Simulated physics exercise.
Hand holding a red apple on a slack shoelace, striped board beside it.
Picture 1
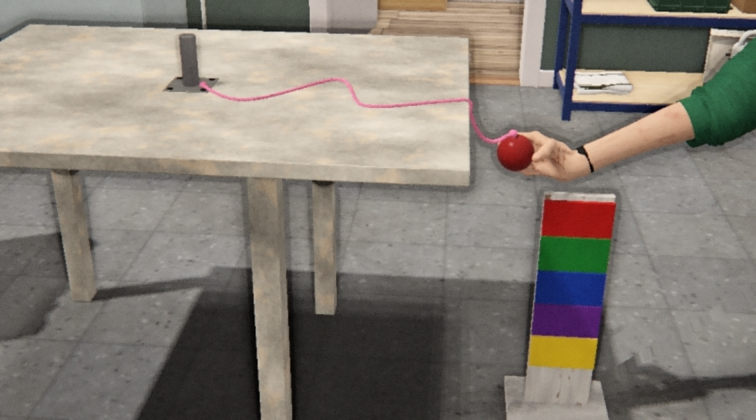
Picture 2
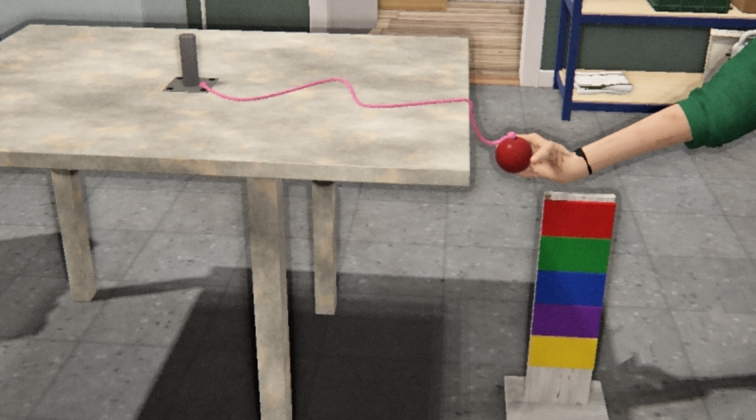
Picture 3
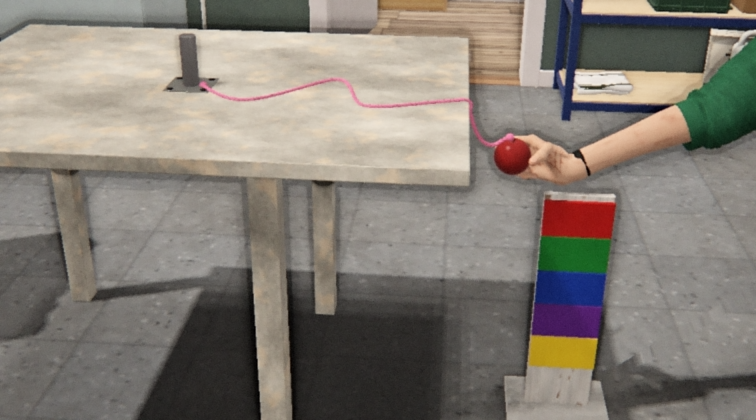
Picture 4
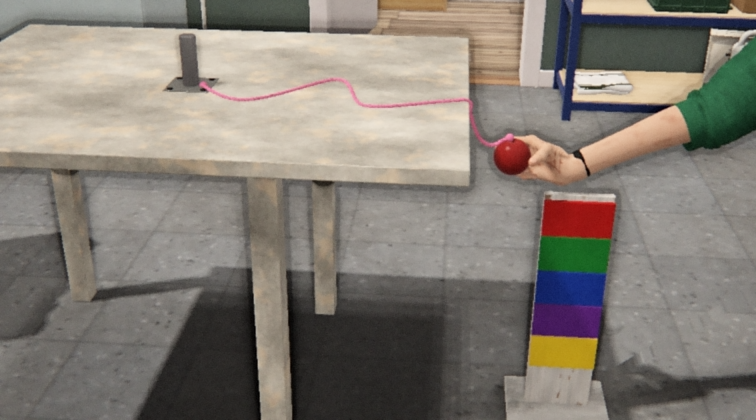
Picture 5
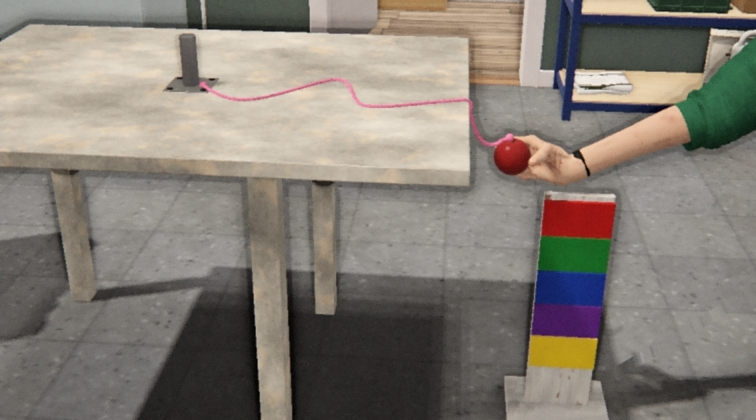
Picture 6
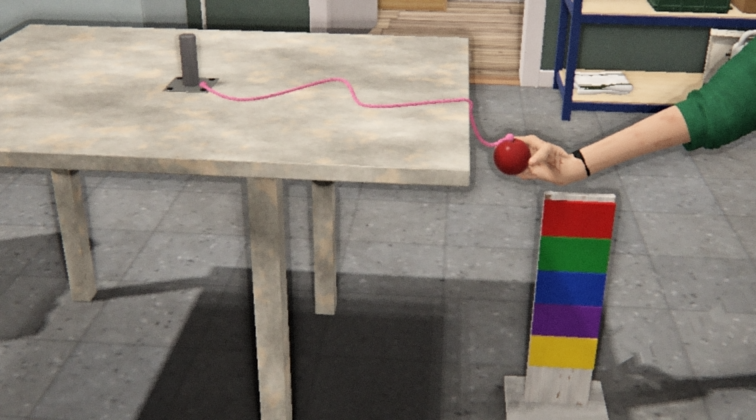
A hand reaching in from the right, with a green sleeve and a dark wristband, shifts a red ball-like apple very slightly left and down, then stays almost still. The apple is beside a pale table seen from slightly above in a grey-tiled room, tied to a slack pink lace from a dark post. Below stands a board striped red, green, blue, purple and yellow, and the camera stays fixed.
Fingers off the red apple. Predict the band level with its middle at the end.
Prediction: Blue.
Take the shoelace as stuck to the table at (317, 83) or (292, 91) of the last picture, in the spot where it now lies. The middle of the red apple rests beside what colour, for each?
Taking the two tries in turn, you'd get green and then green.
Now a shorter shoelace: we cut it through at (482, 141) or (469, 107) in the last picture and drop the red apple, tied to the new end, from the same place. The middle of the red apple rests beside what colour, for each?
Results, first to last: Green; red.
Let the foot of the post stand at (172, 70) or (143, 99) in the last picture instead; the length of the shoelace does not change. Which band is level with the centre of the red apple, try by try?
Trial 1 - green; trial 2 - green.
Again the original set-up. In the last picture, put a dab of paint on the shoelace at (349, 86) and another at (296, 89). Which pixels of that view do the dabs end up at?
The first ends at (404, 97) and the second at (326, 92).
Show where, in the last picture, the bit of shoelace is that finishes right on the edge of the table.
(366, 106), give or take.
A little later, apple near (469, 259); level with green.
Next, apple near (459, 289); level with blue.
When it is over, apple near (464, 286); level with blue. Its middle rests at the blue band.
